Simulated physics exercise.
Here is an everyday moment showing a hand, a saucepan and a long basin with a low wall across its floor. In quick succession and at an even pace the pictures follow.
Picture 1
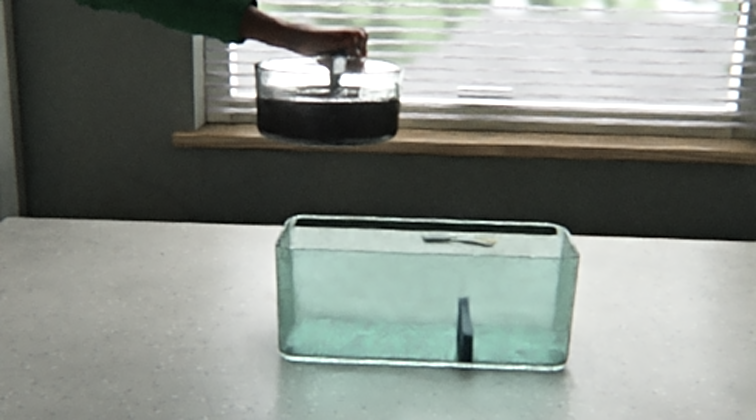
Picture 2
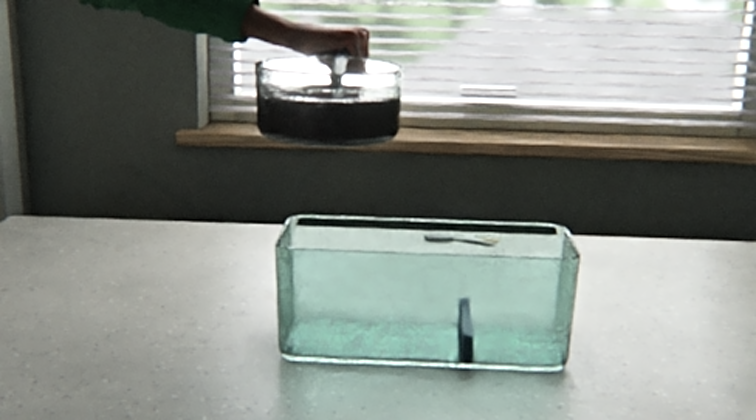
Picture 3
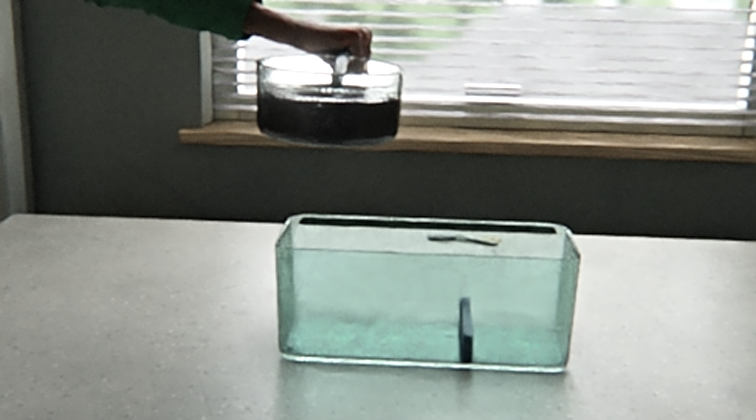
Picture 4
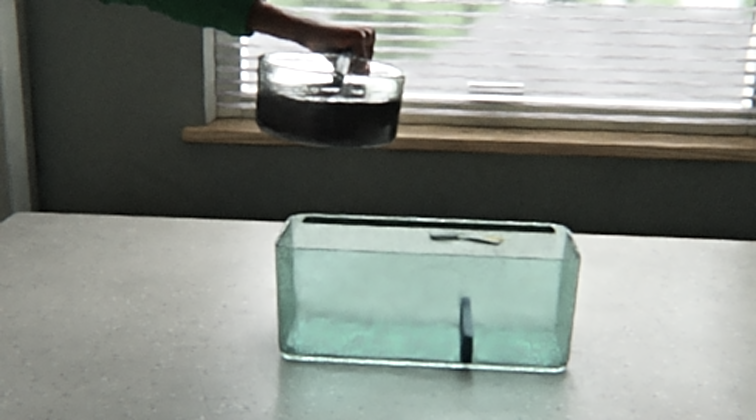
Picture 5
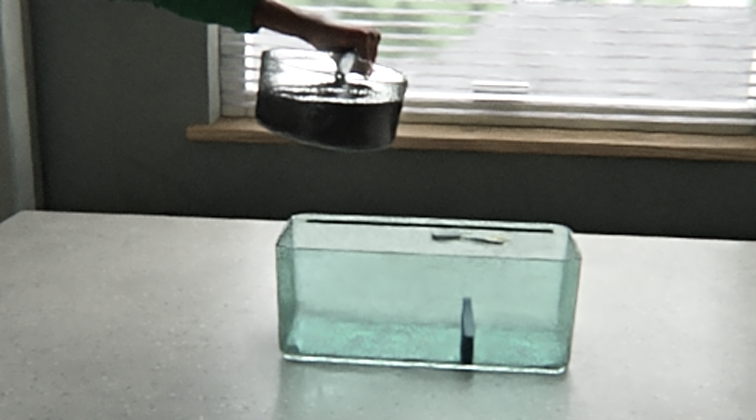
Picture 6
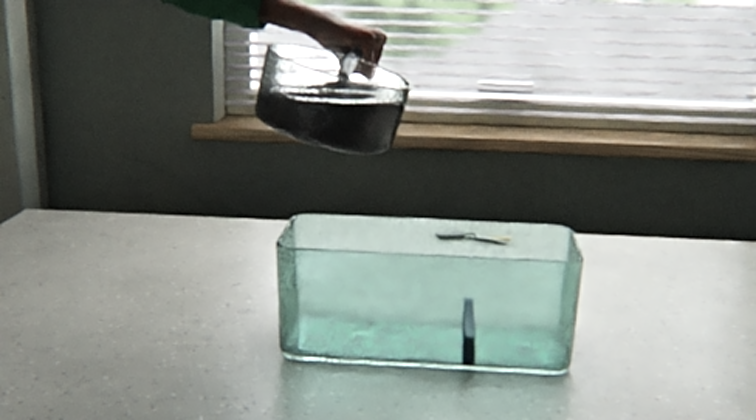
A glass saucepan of dark liquid, gripped from above by a hand in a green sleeve, hangs almost level over a long, greenish clear basin with a low dark wall across its floor. It then tilts gradually, its right side dipping lower, while the basin stays still on the pale tabletop.
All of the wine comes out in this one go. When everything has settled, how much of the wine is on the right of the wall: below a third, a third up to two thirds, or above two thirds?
Shy of a third.
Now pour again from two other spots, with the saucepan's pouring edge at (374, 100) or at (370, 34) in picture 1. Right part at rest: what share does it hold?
Close to 15 in a hundred, then close to 10 in a hundred.
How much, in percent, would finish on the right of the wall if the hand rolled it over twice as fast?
It comes to 30 per cent or so.
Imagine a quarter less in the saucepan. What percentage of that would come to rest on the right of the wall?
I'd put it at around 10 %.
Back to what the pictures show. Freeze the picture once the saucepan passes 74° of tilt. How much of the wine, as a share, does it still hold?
My estimate is close to 50 percent remaining.
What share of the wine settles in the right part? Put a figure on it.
Near 25 in a hundred.
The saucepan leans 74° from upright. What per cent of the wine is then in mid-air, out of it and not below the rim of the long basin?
I'd say some 35 per cent of it.
A moment on, the saucepan is tipped part way and 50 per cent is still to pour, 12 is left of the wall and 2 right of it.
Next, the saucepan is tipped right over and 6 per cent is still to pour, 63 is left of the wall and 23 right of it.
Then the saucepan is tipped right over and 0 per cent is still to pour, 74 is left of the wall and 25 right of it.
Later the saucepan is tipped right over and 0 per cent is still to pour, 74 is left of the wall and 25 right of it.
At rest 74 per cent lies left of the wall, 25 right of it and 1 outside.
